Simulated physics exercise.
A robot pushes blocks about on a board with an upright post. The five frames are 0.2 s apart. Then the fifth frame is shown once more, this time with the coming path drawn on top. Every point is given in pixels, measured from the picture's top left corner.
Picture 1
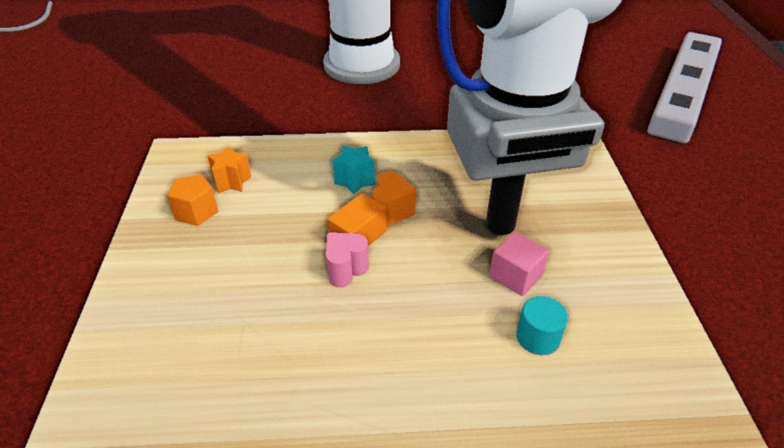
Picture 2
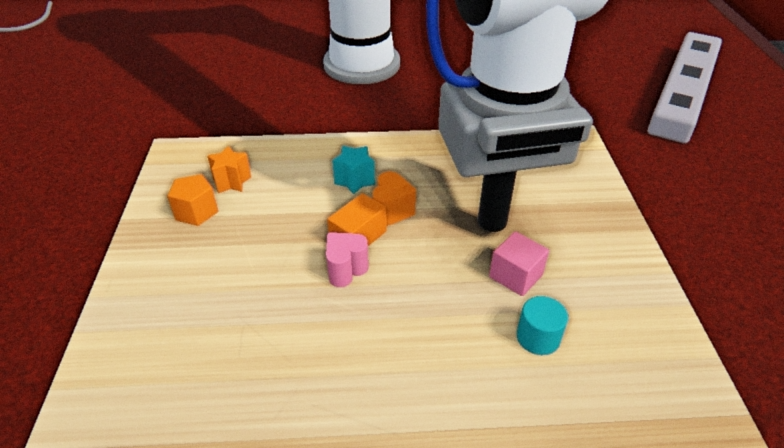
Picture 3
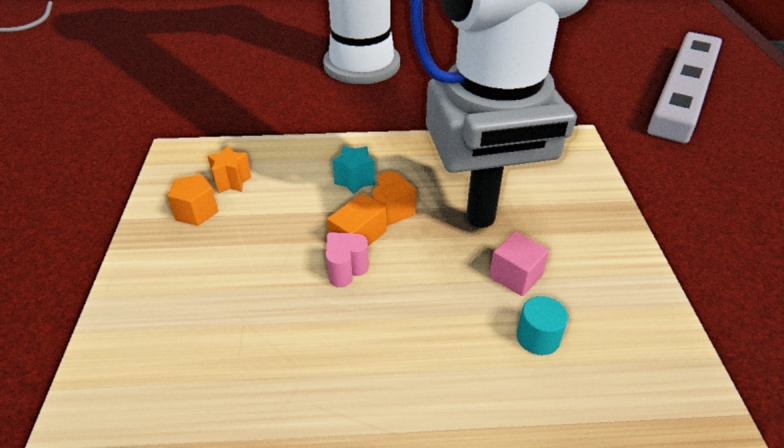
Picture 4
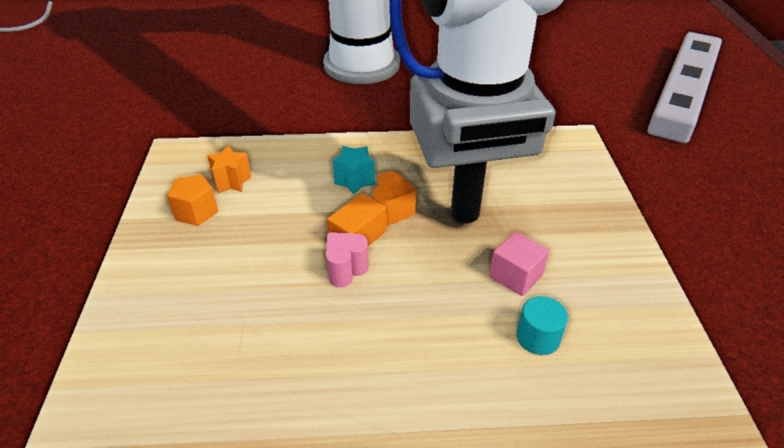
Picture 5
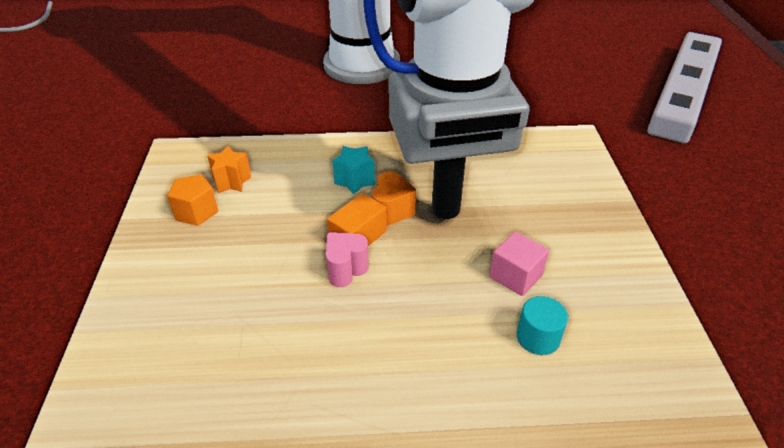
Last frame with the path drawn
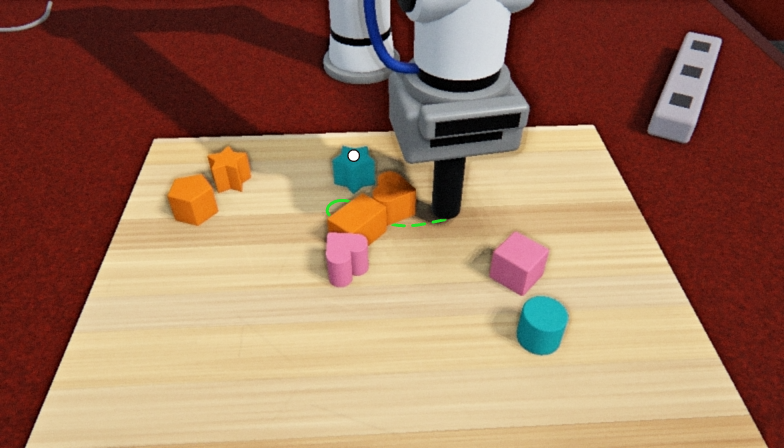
In the video, a robot arm holding a black upright post moves steadily left across the back of a wooden board, nearing a cluster of orange and turquoise blocks, while all the blocks, including the pink ones, stay still.
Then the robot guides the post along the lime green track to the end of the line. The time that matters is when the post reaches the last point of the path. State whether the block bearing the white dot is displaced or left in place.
By the end it has moved.
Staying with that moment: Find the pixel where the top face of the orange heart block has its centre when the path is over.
I'd say the orange heart block ends with its top centre at (361, 168).
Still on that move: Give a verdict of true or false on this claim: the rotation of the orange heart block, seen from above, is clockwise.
Answer: True.
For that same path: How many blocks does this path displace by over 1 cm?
Count: Three or more.
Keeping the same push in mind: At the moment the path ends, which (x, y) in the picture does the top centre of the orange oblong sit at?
I'd say the orange oblong ends with its top centre at (325, 213).
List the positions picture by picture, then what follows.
Lower end of the post (500, 227), tops of blocks, pink heart block (344, 245), turquoise star-shaped block (354, 156), orange oblong (357, 212), orange heart block (392, 186), in the first frame.
Post (492, 223), blocks as before, in the second frame.
Post (480, 219), blocks as before, in the third frame.
Post (465, 215), blocks as before, in the fourth frame.
Post (446, 211), pink heart block (344, 245), turquoise star-shaped block (354, 156), orange oblong (357, 212), orange heart block (392, 186), in the fifth frame.
The drawn path runs from (445, 220) over (410, 226) and (374, 219) to (341, 210); the dot is on the turquoise star-shaped block.
One third of the way, post (409, 217); orange heart block (388, 185).
Two thirds of the way, post (373, 211); orange oblong (337, 213), turned 25° anticlockwise; orange heart block (367, 174), turned 35° clockwise.
At the end, post (341, 201); pink heart block not moved; turquoise star-shaped block (352, 148); orange oblong (325, 213), turned 60° anticlockwise; orange heart block (361, 168), turned 50° clockwise.
